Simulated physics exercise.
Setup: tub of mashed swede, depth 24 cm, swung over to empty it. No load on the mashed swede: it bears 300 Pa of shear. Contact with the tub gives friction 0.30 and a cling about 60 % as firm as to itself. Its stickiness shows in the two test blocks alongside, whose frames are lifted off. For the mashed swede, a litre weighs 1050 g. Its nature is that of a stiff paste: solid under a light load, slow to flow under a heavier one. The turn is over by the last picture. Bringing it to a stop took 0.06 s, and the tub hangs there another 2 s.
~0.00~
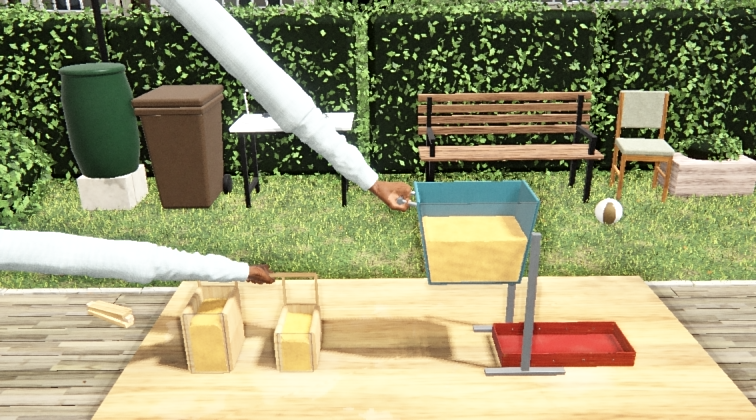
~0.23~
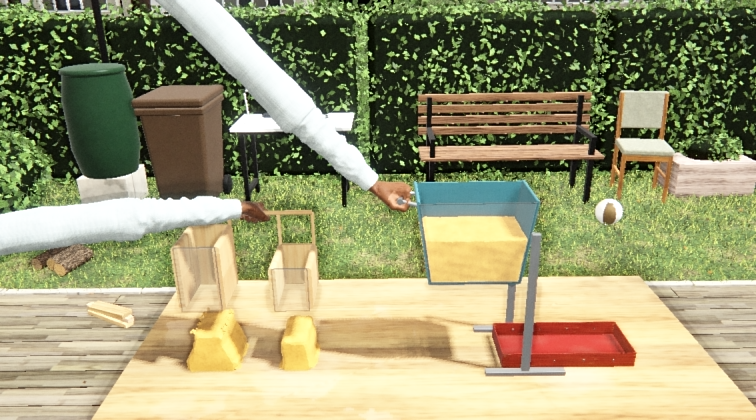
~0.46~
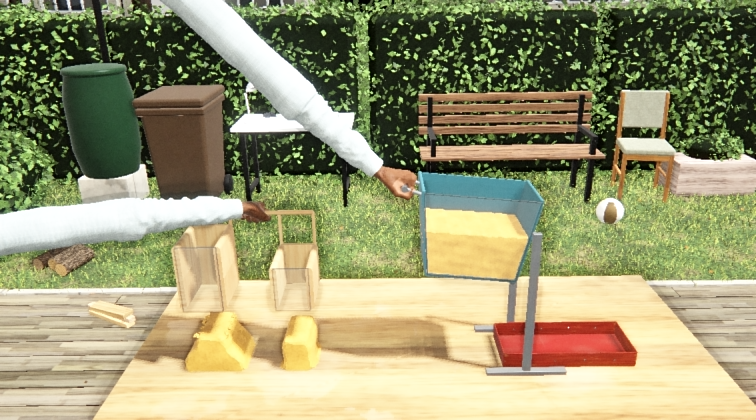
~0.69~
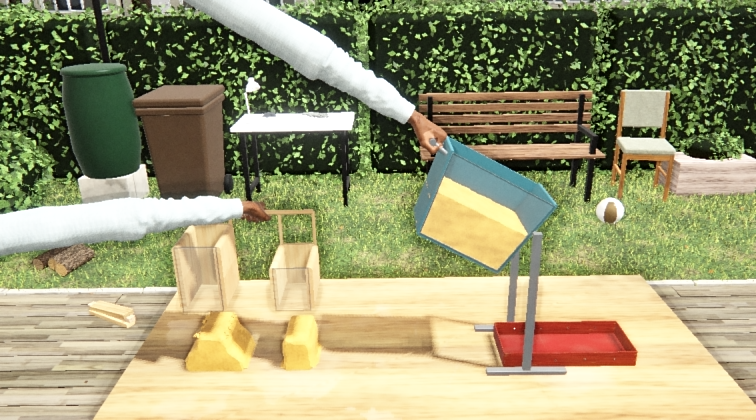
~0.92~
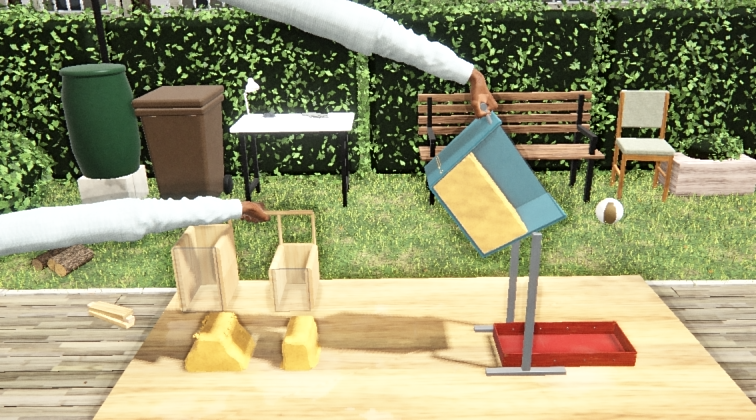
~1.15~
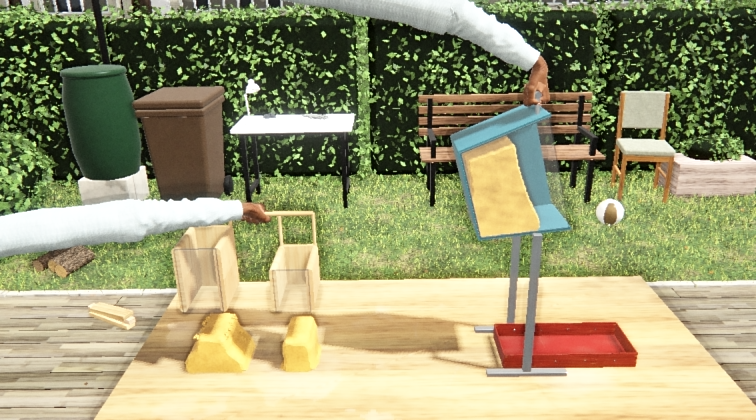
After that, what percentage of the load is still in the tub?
Roughly 84 %.
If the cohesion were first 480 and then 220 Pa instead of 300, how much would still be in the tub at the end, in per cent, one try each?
Respectively, close to 100 % and close to 70 %.
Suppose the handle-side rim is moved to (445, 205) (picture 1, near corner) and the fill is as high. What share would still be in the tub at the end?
That would leave about 100 % in the tub.
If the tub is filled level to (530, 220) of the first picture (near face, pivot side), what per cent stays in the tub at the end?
Then about 55 %.
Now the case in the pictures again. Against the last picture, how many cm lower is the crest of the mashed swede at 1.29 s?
About 5 cm.
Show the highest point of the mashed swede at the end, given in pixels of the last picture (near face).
I'd say it peaks at roughly (515, 188) in the last picture.
After 1.29 s, the tub is at 76 degrees and holds 100 %.
After 1.46 s, the tub is at 76 degrees and holds 93 %.
After 1.63 s, the tub is at 76 degrees and holds 86 %.
After 1.80 s, the tub is at 76 degrees and holds 84 %.
After 3.15 s, the tub is at 76 degrees and holds 84 %.
